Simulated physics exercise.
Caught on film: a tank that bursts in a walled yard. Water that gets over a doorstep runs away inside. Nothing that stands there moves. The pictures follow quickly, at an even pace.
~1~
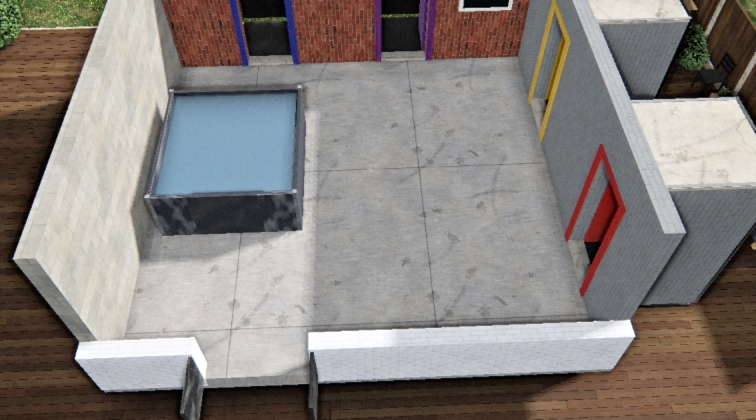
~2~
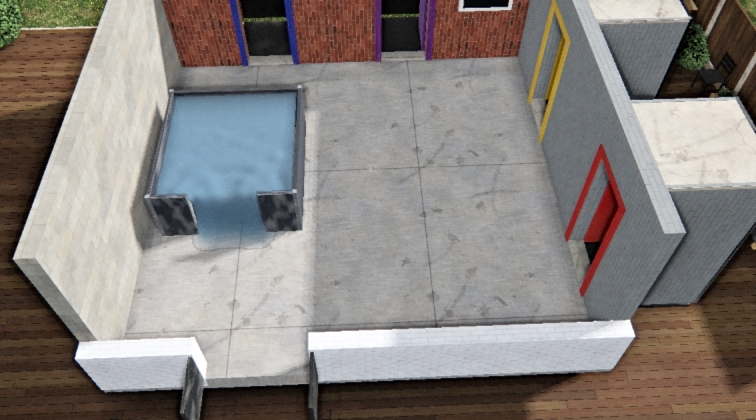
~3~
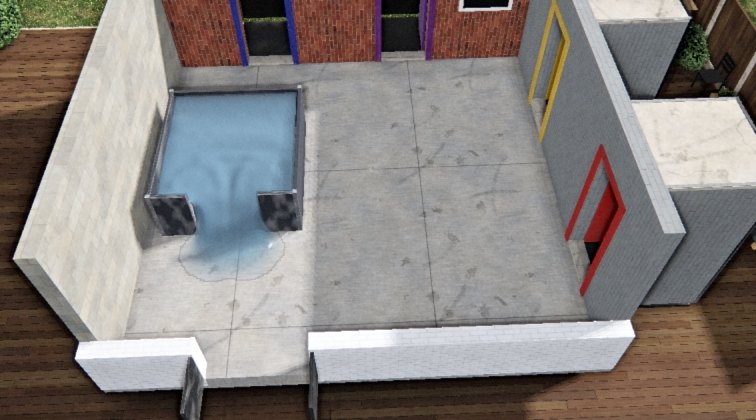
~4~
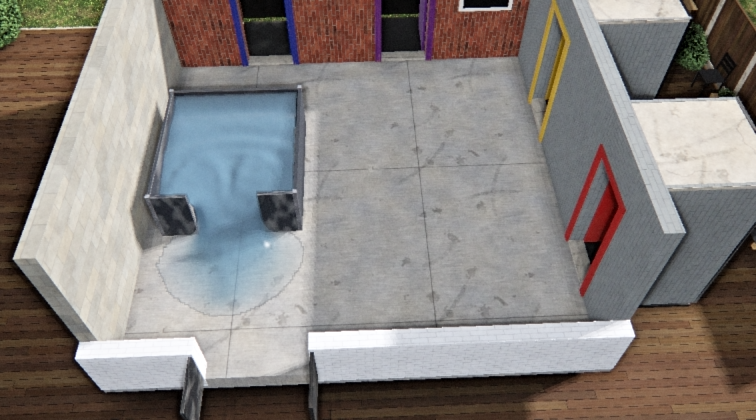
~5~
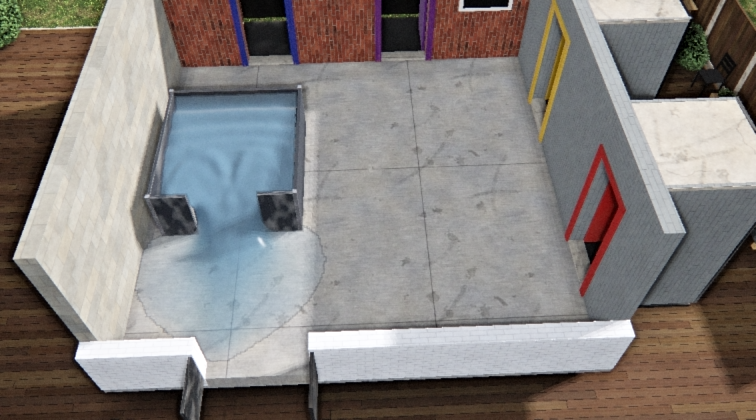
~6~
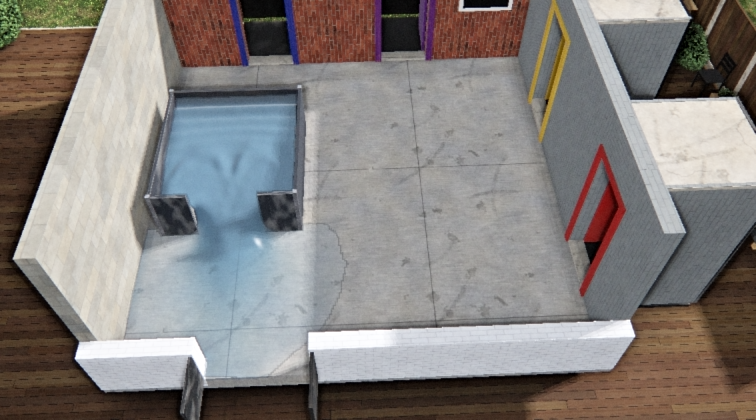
Water pouring through a gap in the front of a dark-sided open tank, spreading across the pale floor of a walled yard.
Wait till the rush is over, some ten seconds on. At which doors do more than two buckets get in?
One by one: The yellow door holds within the limit; the red door floods; the blue door holds within the limit; the purple door holds within the limit.
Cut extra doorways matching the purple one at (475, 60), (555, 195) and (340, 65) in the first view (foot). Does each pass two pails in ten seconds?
As listed: Lets less in, takes less, takes less.
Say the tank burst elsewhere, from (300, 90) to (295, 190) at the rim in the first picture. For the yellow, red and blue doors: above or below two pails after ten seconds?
One by one: The yellow one is over, the red one takes more, the blue one is under.
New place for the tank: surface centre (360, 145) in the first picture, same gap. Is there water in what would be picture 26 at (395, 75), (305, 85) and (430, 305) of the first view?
In that order: Clear, free of water, under water.
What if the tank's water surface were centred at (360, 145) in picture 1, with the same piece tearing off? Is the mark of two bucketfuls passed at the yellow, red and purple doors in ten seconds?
Yellow keeps below it; red goes over; purple takes more.
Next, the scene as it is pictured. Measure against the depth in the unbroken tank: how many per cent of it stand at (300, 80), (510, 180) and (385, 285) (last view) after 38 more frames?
In that order: 2, 2 and 2 per cent.
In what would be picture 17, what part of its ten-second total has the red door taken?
Some 0 per cent.
A moment on, water covers 20 % of the floor; the yellow door not reached, the red door not reached, the blue door not reached, the purple door not reached.
Next, water covers 25 % of the floor; the yellow door not reached, the red door not reached, the blue door not reached, the purple door not reached.
Then, water covers 35 % of the floor; the yellow door not reached, the red door under two buckets in, the blue door not reached, the purple door not reached.
Later, water covers 55 % of the floor; the yellow door wet at the sill, nothing in, the red door over two buckets in, the blue door wet at the sill, nothing in, the purple door not reached.
In the end, water covers 90 % of the floor; the yellow door wet at the sill, nothing in, the red door over two buckets in, the blue door wet at the sill, nothing in, the purple door wet at the sill, nothing in.
